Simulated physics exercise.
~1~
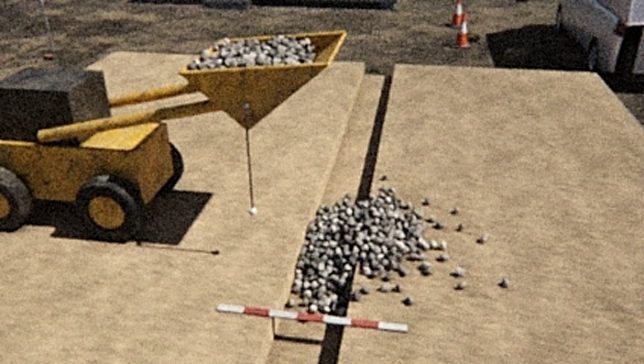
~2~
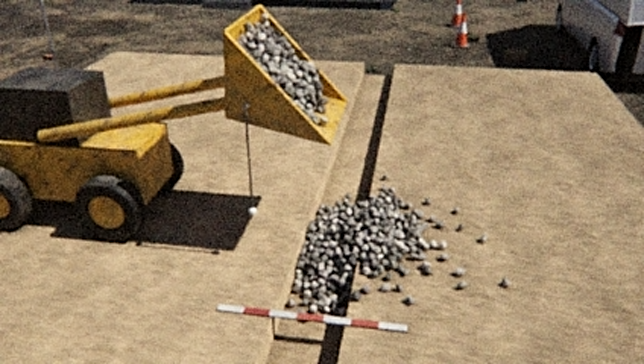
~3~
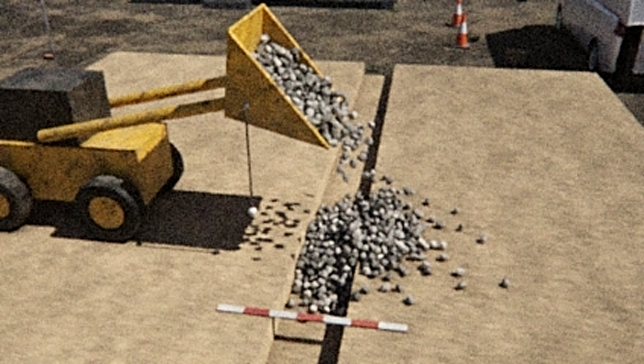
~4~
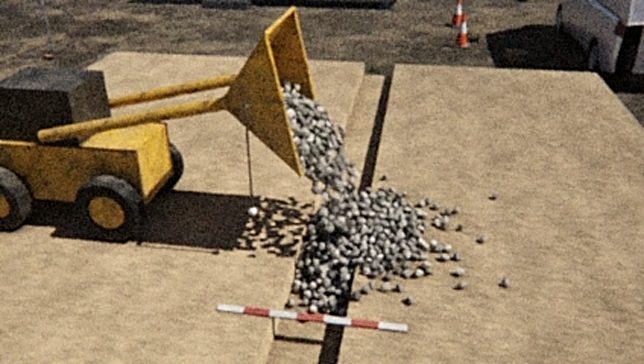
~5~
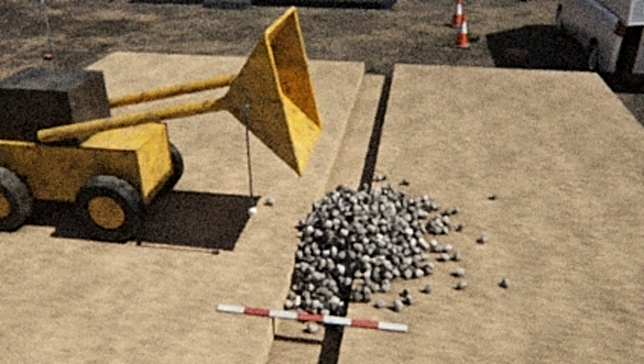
A yellow loader tipped its raised bucket of grey stones, which slid out and tumbled onto a loose pile already lying across a narrow trench, and it ended with the bucket empty and the bigger heap at rest over the gap.
